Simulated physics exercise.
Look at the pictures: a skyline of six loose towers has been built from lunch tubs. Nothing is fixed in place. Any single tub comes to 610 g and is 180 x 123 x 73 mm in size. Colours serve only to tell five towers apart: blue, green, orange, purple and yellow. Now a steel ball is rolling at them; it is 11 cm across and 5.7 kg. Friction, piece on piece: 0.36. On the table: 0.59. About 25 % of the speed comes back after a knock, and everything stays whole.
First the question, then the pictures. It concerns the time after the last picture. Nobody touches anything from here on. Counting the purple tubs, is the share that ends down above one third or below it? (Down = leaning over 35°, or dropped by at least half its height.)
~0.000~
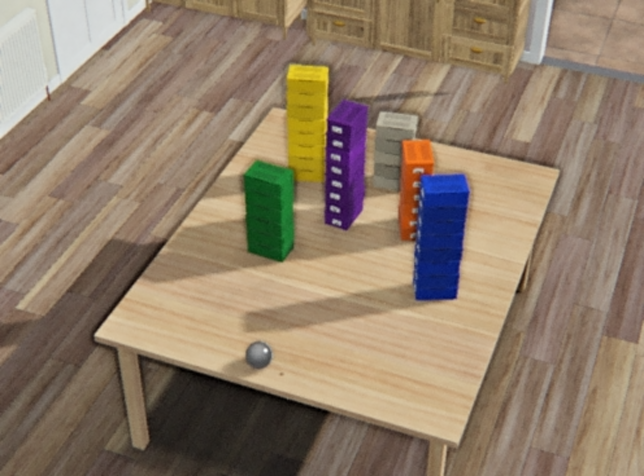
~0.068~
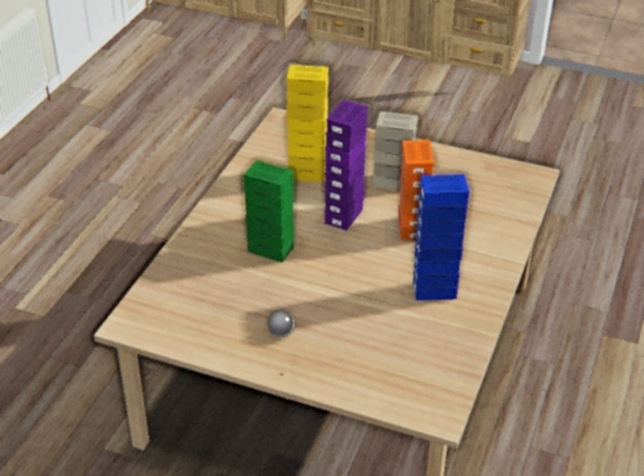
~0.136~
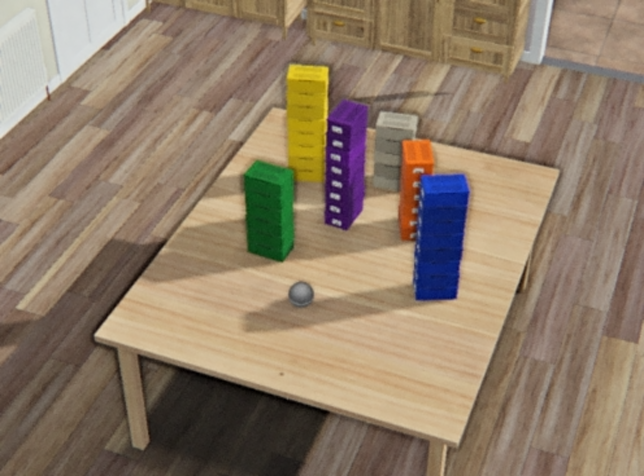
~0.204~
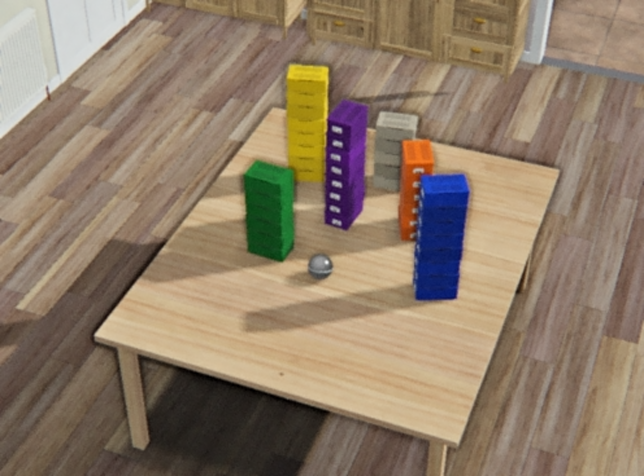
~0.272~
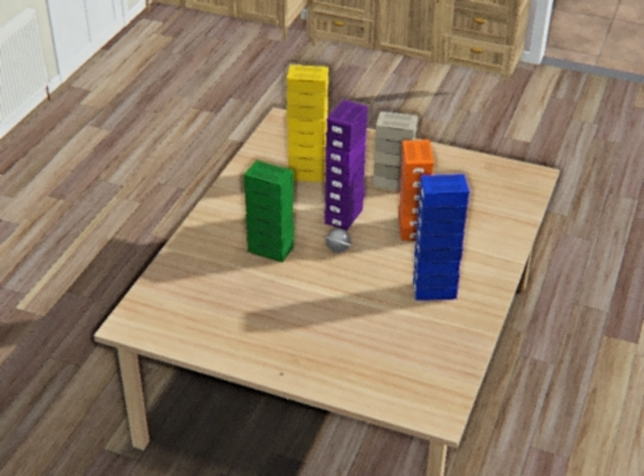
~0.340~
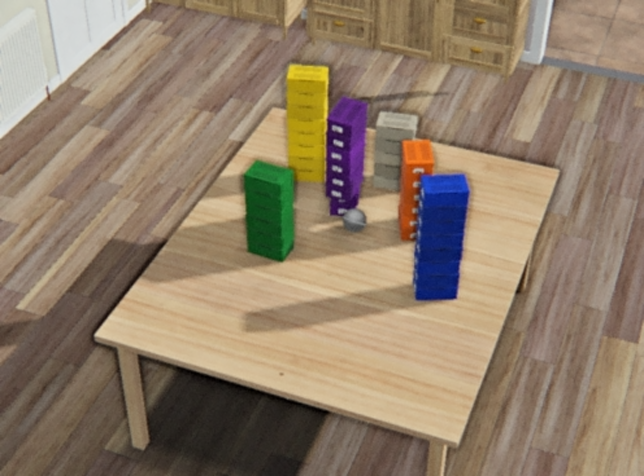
The share down outstrips a third.
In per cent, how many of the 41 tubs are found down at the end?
Something near 25 percent.
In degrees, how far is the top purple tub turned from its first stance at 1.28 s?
Some 150 degrees.
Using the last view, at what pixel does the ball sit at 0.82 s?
Near (441, 146).
Around 0.50 s, ball still moving; 6 of the 8 purple tubs down (6 of 41 in all colours); top purple tub tipped 26°, 8 cm lower.
Around 0.82 s, ball still moving; 7 of the 8 purple tubs down (11 of 41 in all colours); top purple tub tipped 26°, 18 cm lower.
Around 1.28 s, ball still moving; 7 of the 8 purple tubs down (11 of 41 in all colours); top purple tub upside down.
Finally (2.8 s), ball rolling away; 7 of the 8 purple tubs down (11 of 41 in all colours); top purple tub upside down; top blue tub unmoved. That is 88 per cent. Seen by the last camera, middles, top purple tub near (304, 294), top blue tub near (444, 191).
